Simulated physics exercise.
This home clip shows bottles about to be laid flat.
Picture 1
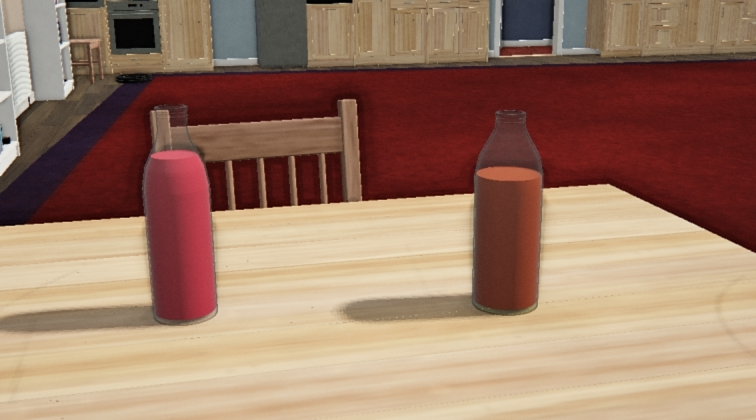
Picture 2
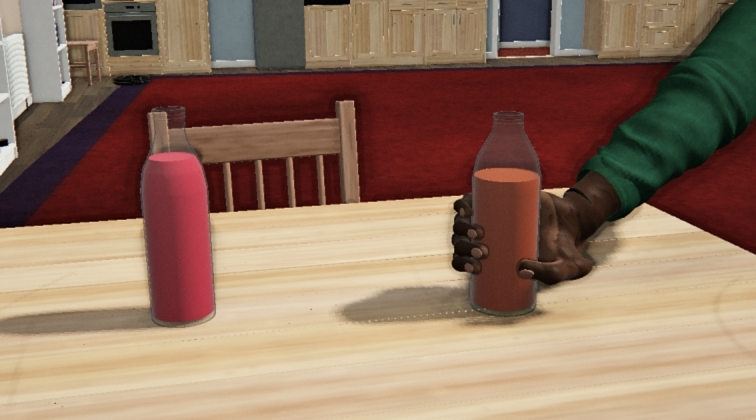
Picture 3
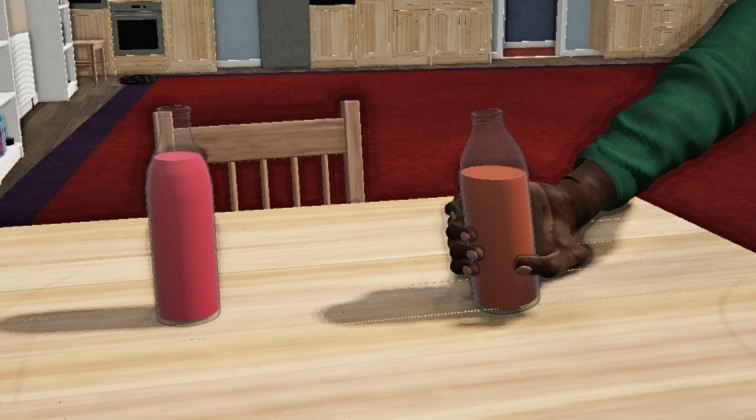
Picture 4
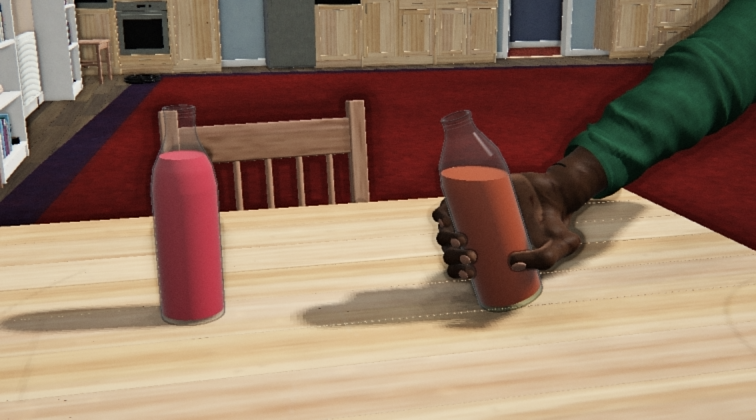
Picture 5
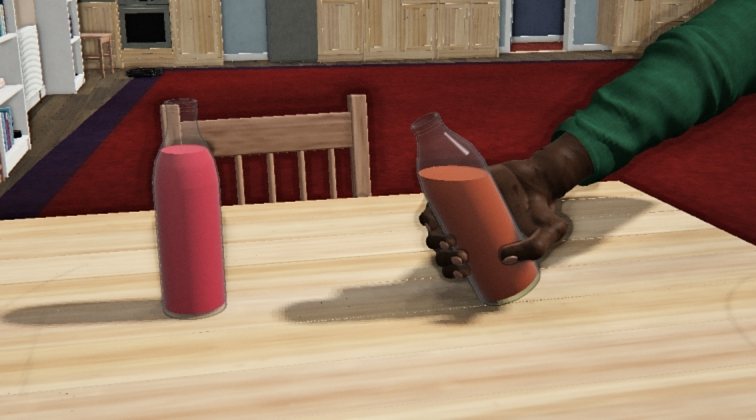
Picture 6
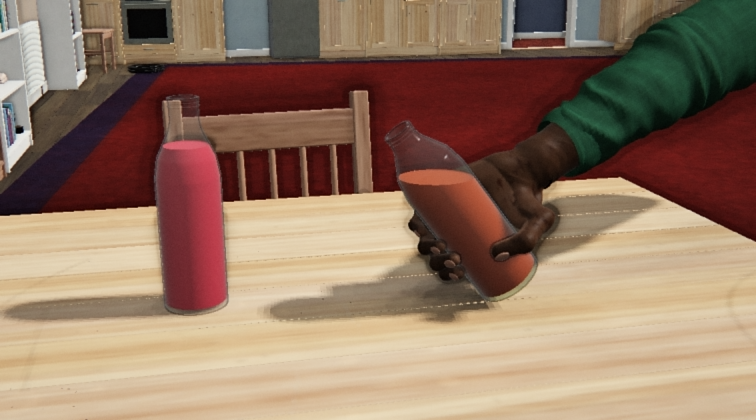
In this clip, two open bottles of pink and orange liquid stand on a wooden table; a hand in a green sleeve grips the orange one on the right and tilts it partway to the left while the pink one stays upright.
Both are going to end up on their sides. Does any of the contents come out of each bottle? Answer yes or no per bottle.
Left - yes, right - yes.
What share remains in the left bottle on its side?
30 per cent, roughly.
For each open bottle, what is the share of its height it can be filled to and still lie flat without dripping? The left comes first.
The first goes to near 20 per cent, the next to near 24 per cent.
A moment on, the right bottle is nearly down; right bottle, all still inside.
Further on, the right bottle lies flat; right bottle, a puddle at its mouth.
When it is over, both lie flat; right bottle, a puddle at its mouth; left bottle, a puddle at its mouth.
